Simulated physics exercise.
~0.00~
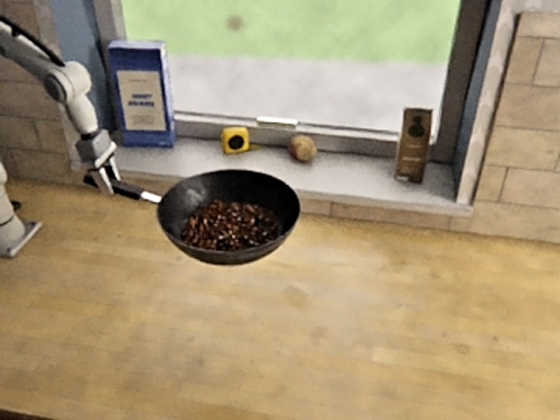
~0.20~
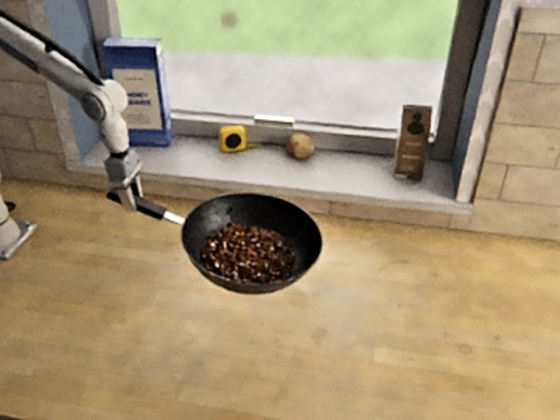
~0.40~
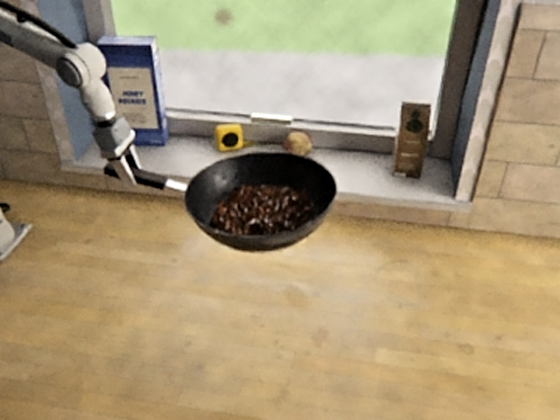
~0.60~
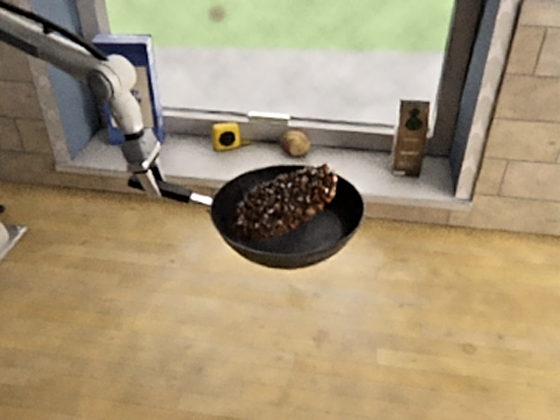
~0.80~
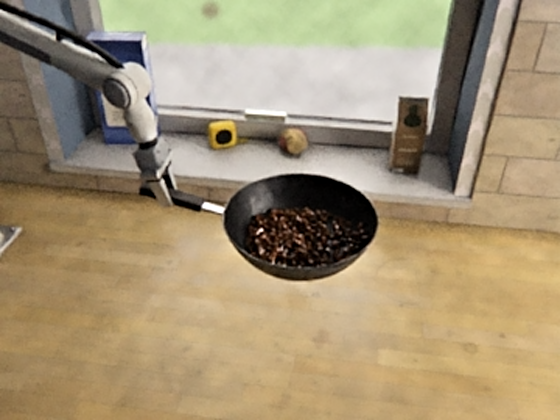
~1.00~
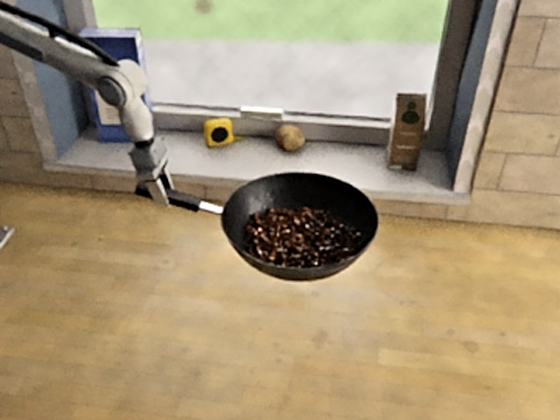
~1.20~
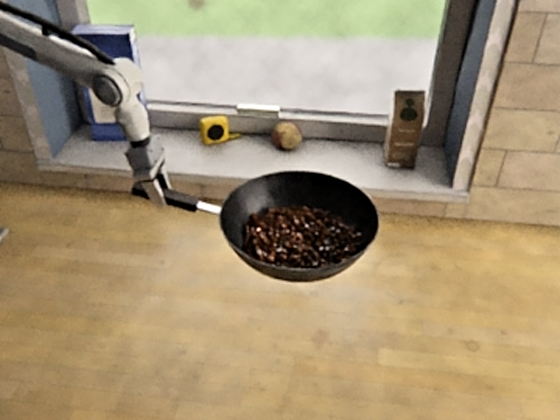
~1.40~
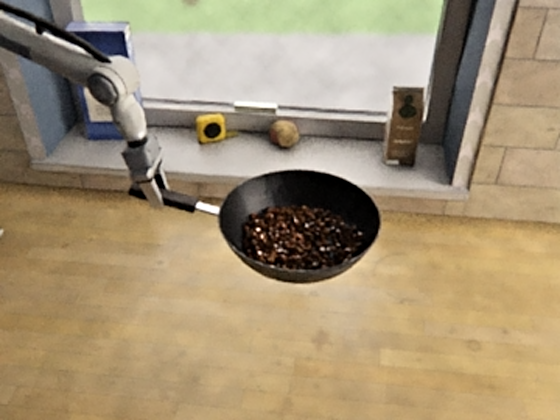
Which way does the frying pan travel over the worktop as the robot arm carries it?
The frying pan travels to the right as the viewer sees it, and then it comes to rest in the air.
